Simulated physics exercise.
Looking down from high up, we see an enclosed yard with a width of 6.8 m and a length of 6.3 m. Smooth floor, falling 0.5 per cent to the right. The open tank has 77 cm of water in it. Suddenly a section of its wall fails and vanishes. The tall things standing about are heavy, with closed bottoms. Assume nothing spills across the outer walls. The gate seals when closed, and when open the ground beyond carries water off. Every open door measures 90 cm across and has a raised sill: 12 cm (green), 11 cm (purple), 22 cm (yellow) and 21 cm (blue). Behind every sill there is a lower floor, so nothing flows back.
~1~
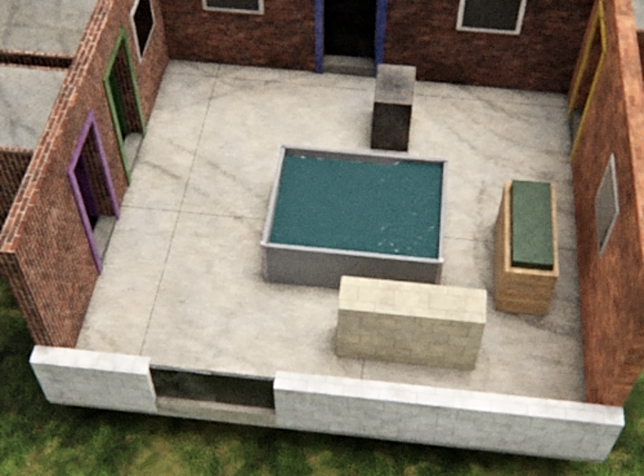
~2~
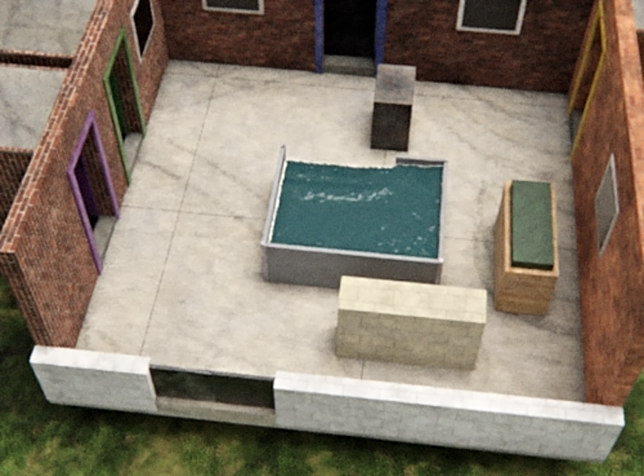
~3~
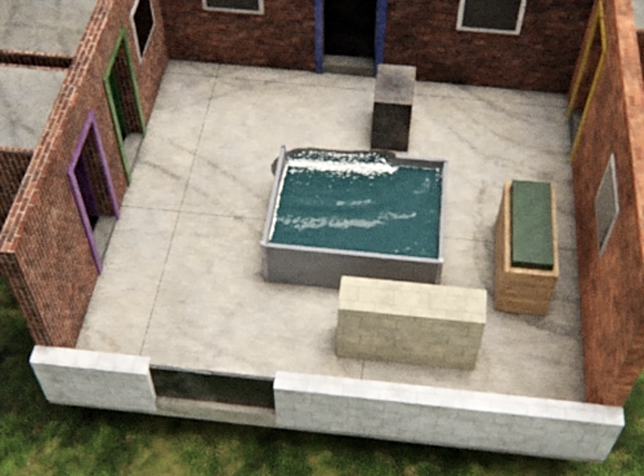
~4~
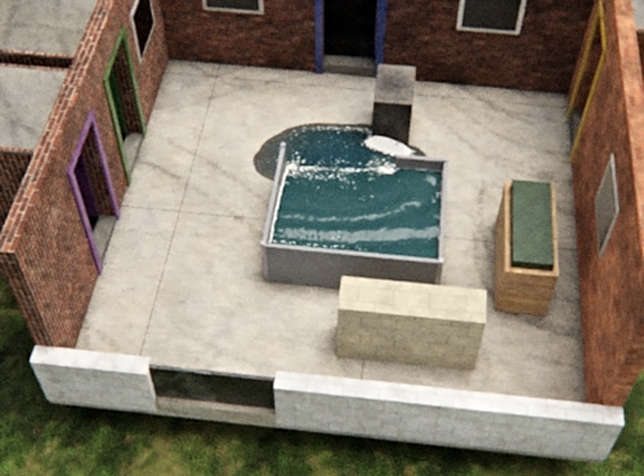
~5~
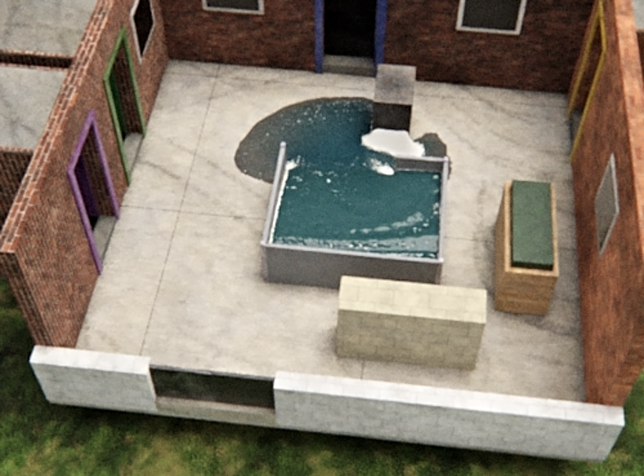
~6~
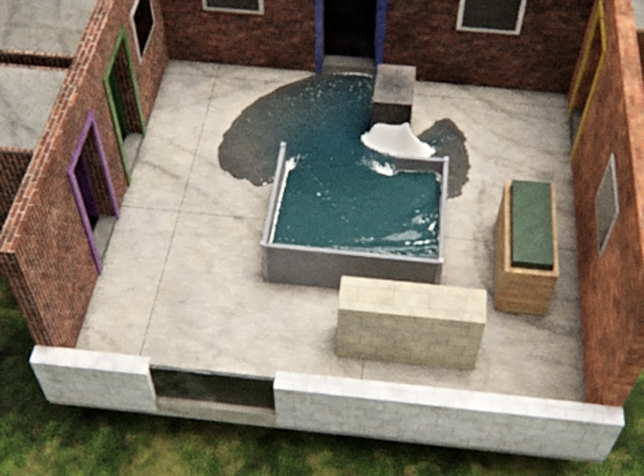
In this clip, an open tank of water stands in a brick-walled yard until part of its far wall vanishes; water pours out and spreads across the pale floor behind it, flowing around a dark block on both sides.
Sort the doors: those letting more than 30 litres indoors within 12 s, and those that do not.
The green door is among those that do not; the purple door is among those that do not; the yellow door is among those that do not; the blue door is among those letting more in.
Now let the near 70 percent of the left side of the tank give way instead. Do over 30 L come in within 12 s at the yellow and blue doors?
Outcome at yellow: Not exceeded; outcome at blue: Not exceeded.
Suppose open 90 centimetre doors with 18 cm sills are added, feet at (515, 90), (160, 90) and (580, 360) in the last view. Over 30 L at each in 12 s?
Well, the first is on the low side, the second is on the high side, and the third is on the low side.
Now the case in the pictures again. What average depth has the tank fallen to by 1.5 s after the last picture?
The mean depth is some 32 cm.
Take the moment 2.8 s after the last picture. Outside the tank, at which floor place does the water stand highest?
You'll find it around (176, 74).
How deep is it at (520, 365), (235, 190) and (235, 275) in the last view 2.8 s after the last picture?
The depths come out at 0, 1 and 0 centimetres, in the order listed.
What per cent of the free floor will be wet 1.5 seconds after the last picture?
Covered: Roughly 40 per cent.
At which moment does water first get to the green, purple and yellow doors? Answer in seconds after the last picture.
So green at 1.8 s, purple at 2.4 s, and yellow at 0.9 s.
Then, 0.7 s after the last picture water covers 30 % of the floor and is deepest (46 cm) near (302, 78); green door not reached, purple door not reached, yellow door not reached, blue door 45 cm at the sill, 106 L in.
Then, 1.5 s after the last picture water covers 40 % of the floor and is deepest (56 cm) near (178, 67); green door not reached, purple door not reached, yellow door 10 cm at the sill, 0 L in, blue door 39 cm at the sill, 221 L in.
Then, 2.8 s after the last picture water covers 60 % of the floor and is deepest (30 cm) near (176, 74); green door 10 cm at the sill, 0 L in, purple door 4 cm at the sill, 0 L in, yellow door 17 cm at the sill, 0 L in, blue door 24 cm at the sill, 288 L in.
Then, 6.3 s after the last picture water covers 90 % of the floor and is deepest (14 cm) near (174, 387); green door 9 cm at the sill, 0 L in, purple door 5 cm at the sill, 0 L in, yellow door 10 cm at the sill, 0 L in, blue door 11 cm at the sill, 293 L in.
Then, 11.3 s after the last picture water covers 95 % of the floor and is deepest (16 cm) near (570, 336); green door 4 cm at the sill, 0 L in, purple door 7 cm at the sill, 0 L in, yellow door 8 cm at the sill, 0 L in, blue door 7 cm at the sill, 293 L in.
